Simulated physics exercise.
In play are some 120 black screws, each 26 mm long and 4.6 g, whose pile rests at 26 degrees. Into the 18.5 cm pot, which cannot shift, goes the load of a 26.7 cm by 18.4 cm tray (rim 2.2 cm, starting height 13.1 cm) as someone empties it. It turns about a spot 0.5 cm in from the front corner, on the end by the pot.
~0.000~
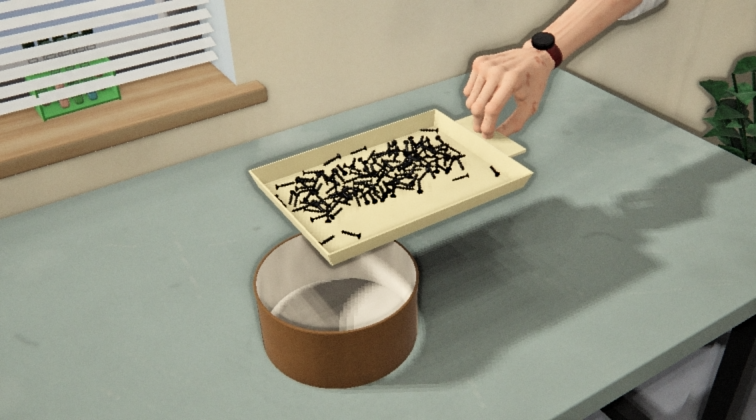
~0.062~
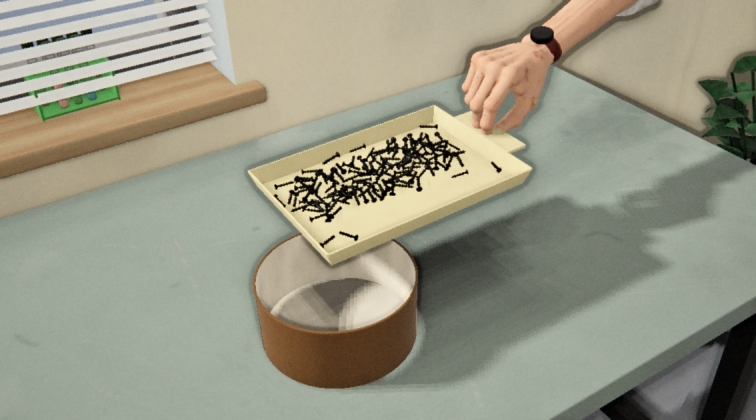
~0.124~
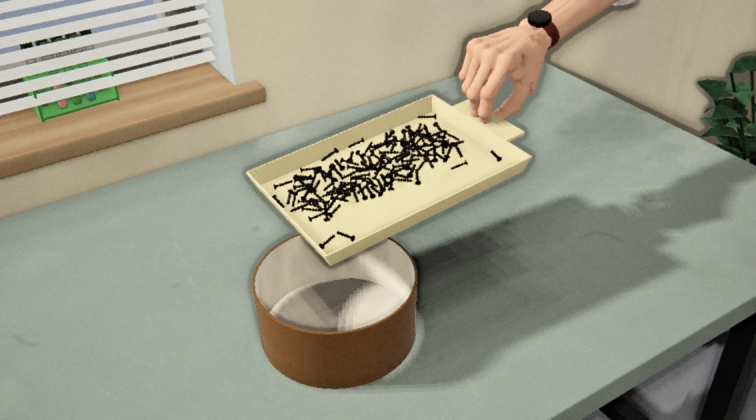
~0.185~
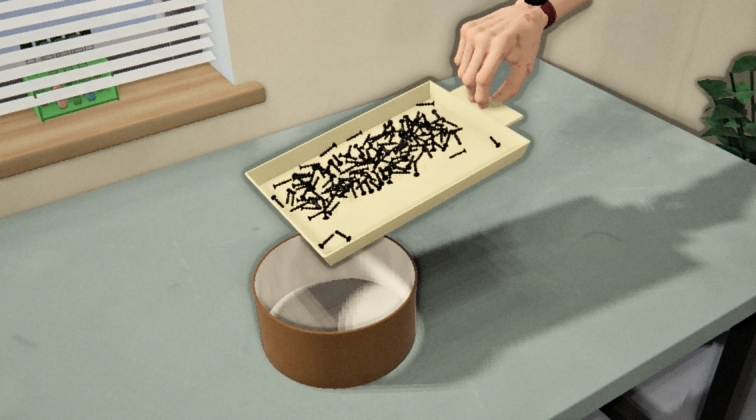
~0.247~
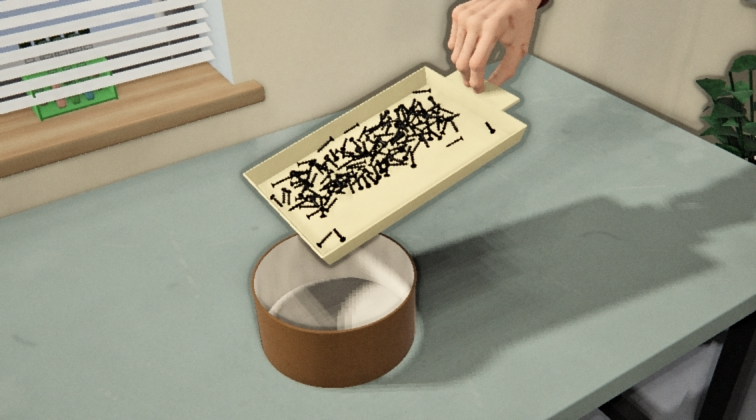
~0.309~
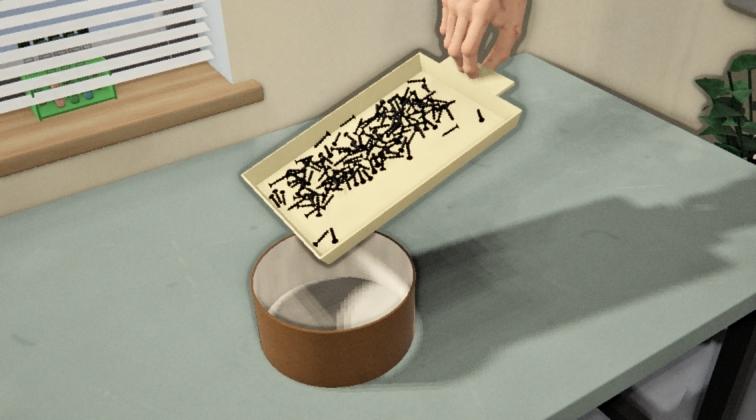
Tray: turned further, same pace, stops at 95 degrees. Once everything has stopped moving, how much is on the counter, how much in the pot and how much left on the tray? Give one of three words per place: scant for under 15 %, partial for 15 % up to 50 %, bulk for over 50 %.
As I see it, counter: My guess is the majority of the pieces. Pot: My guess is a sizable share of the pieces. Tray: My guess is a mere handful of the pieces.
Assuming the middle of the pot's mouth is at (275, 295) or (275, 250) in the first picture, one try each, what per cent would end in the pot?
Roughly 50 and 100 percent.
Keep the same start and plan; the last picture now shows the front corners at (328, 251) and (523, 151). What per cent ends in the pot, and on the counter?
In the pot: 80 per cent; on the counter: 20 per cent.
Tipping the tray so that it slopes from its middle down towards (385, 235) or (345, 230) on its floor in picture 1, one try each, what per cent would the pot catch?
First try: About 85 percent; second try: About 85 percent.
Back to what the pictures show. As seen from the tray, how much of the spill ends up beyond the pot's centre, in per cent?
100 %.
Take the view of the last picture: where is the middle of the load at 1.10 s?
The middle of the load should be near (268, 220) then.
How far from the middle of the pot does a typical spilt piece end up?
16 cm.
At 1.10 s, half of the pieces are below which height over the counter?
About 12 centimetres.
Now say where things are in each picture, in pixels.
The first picture shows tray tilt 0 degrees, front corners at (331, 249) and (524, 172); middle of the pieces at (380, 171); pot at (336, 275).
The second picture shows tray tilt 1 degrees, front corners at (330, 249) and (524, 168); middle of the pieces at (379, 169).
The third picture shows tray tilt 5 degrees, front corners at (328, 250) and (522, 156), lowest corner left back; middle of the pieces at (377, 164).
The fourth picture shows tray tilt 10 degrees, front corners at (327, 250) and (521, 141), lowest corner left back; middle of the pieces at (375, 157).
The fifth picture shows tray tilt 14 degrees, front corners at (325, 250) and (517, 126), lowest corner left back; middle of the pieces at (372, 150).
The sixth picture shows tray tilt 19 degrees, front corners at (322, 251) and (512, 111), lowest corner left back; middle of the pieces at (367, 144); pot at (333, 274). The tray's pace is about 75 degrees a second.
After 0.78 s, tilt 55 degrees; the tray holds 100 %, the pot 0 %.
After 1.10 s, tilt 79 degrees; the tray holds 55 %, the pot 15 %.
After 1.51 s, tilt 95 degrees; the tray holds 0 %, the pot 40 %.
By 2.2 s all is still; counter 60 %, pot 40 %, tray 0 %.
